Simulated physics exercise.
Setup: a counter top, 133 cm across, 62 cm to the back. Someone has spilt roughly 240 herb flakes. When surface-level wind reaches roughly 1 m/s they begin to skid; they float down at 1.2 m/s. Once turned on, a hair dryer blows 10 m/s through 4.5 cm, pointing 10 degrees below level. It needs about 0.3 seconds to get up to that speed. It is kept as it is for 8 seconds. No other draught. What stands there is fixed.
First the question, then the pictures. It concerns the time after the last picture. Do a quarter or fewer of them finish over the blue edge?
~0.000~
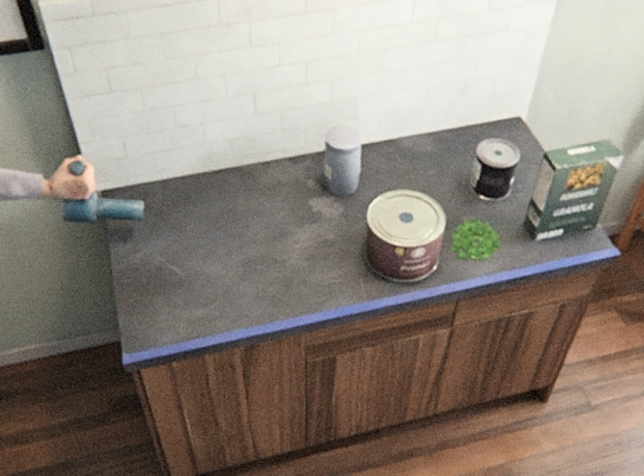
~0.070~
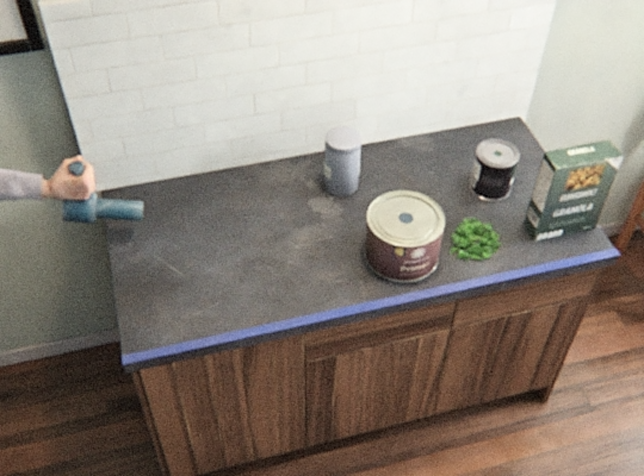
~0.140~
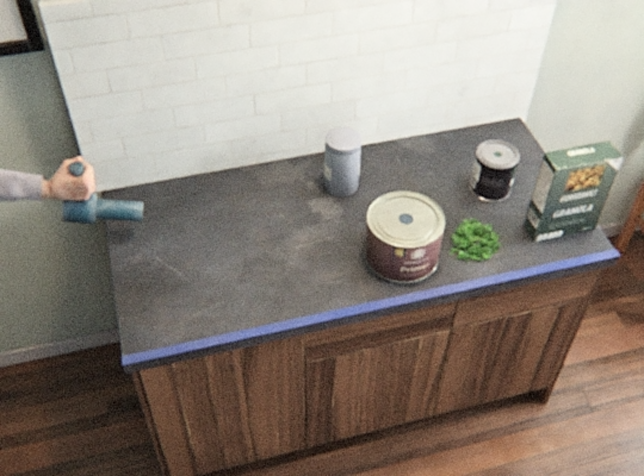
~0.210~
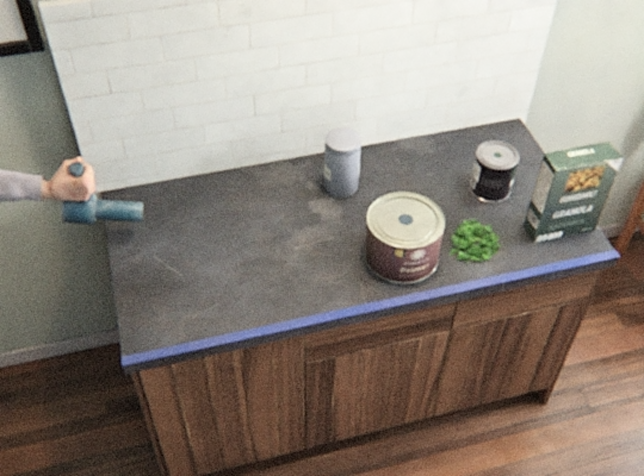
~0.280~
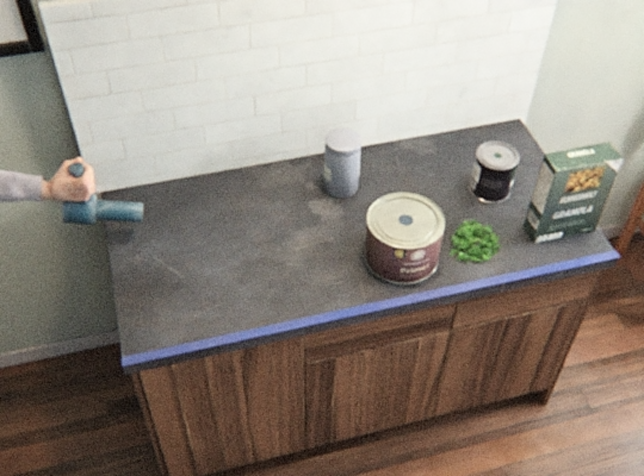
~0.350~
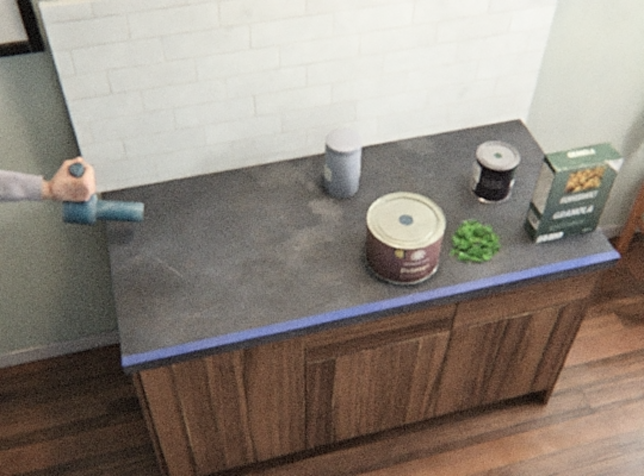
Yes, a quarter or fewer do.
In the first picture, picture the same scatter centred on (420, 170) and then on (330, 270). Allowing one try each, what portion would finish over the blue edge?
First try about 0 per cent, second about 90 per cent.
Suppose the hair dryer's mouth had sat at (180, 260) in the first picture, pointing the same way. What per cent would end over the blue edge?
Some 0 %.
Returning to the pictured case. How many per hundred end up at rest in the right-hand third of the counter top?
Something close to 80 % ends up there.
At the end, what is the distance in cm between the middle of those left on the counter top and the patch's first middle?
The middle is roughly 0 cm from where it started.
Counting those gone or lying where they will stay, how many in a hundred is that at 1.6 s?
About 50 per cent.
After 1.6 s, 49 % are on the move or not yet settled, 0 % are over the blue edge; the middle of those still in play is near (473, 242).
After 2.6 s, 45 % are on the move or not yet settled, 1 % are over the blue edge; the middle of those still in play is near (480, 244).
After 4.4 s, 40 % are on the move or not yet settled, 2 % are over the blue edge; the middle of those still in play is near (480, 244).
After 8.0 s, at the end, 4 % are over the blue edge; the middle of those still in play is near (481, 246).
